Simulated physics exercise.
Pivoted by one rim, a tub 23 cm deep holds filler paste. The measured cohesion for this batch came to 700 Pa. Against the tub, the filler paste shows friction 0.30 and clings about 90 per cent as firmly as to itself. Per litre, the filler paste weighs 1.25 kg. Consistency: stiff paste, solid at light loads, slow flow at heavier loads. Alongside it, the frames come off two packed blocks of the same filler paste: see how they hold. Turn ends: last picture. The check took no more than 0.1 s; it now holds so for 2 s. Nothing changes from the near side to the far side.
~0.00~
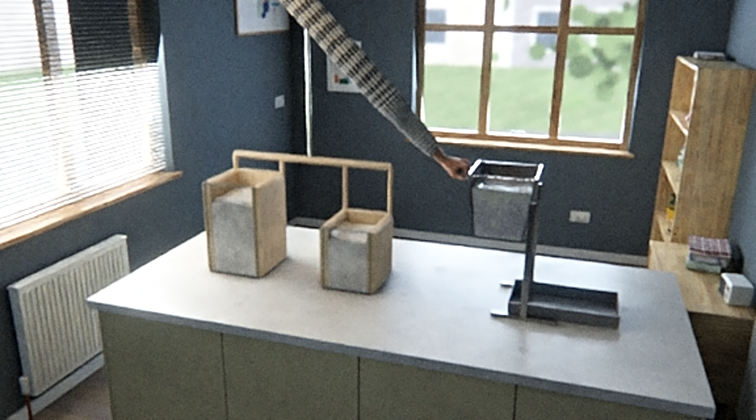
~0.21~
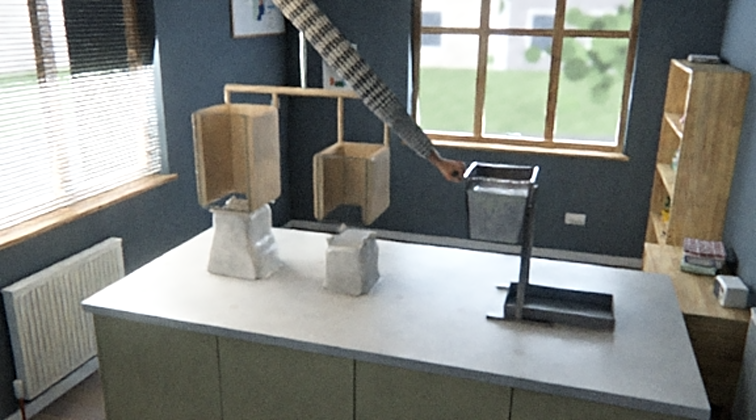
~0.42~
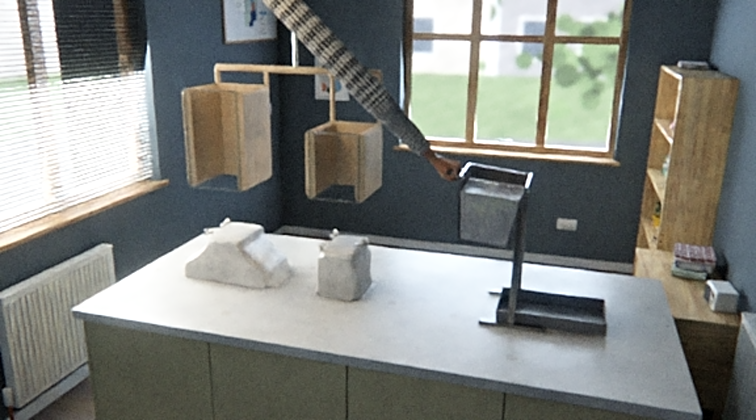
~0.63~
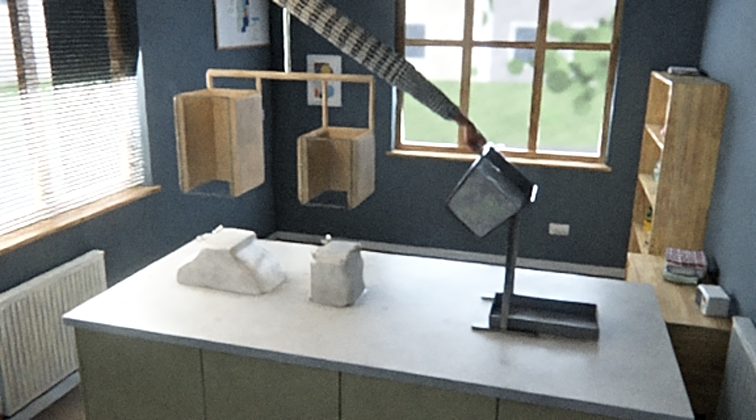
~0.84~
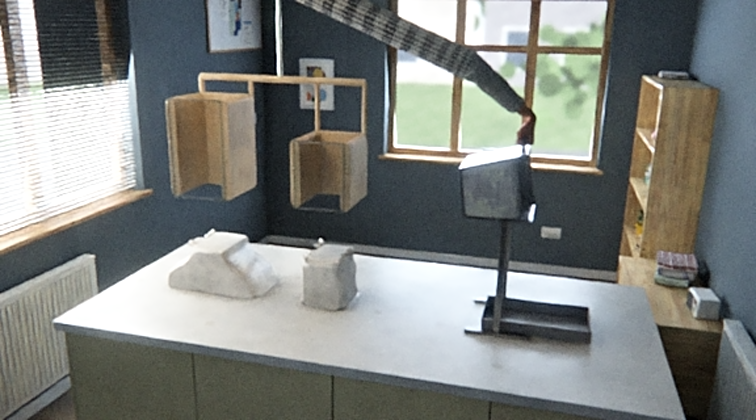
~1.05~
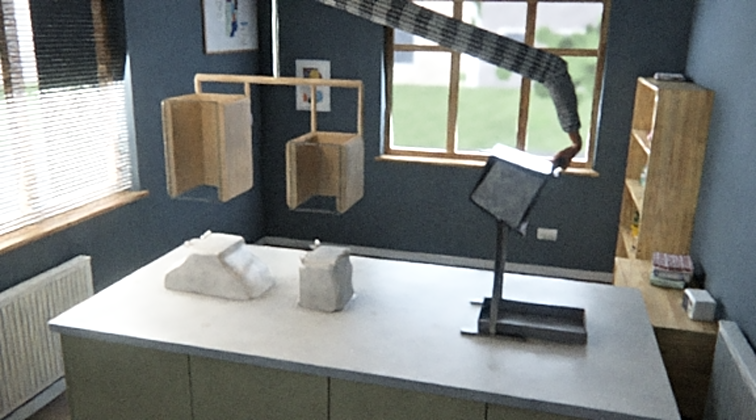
Two joined wooden boxes rise off two pale grey blocks on a counter, and the taller left block slumps into a low mound while the right one barely changes. A hand on a long, patterned-sleeved arm then turns a dark tub on its stand rightward past its side, with nothing seen leaving it.
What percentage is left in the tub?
About 0 %.
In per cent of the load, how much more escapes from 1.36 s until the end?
Load share from then on: Near 25 %.
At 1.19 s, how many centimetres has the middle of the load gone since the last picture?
Some 7 cm.
After 1.19 s, the tub is at 113 degrees and holds 86 %.
After 1.36 s, the tub is at 113 degrees and holds 23 %.
After 1.53 s, the tub is at 113 degrees and holds 0 %.
After 1.70 s, the tub is at 113 degrees and holds 0 %.
After 3.05 s, at the end, the tub is at 113 degrees and holds 0 %.
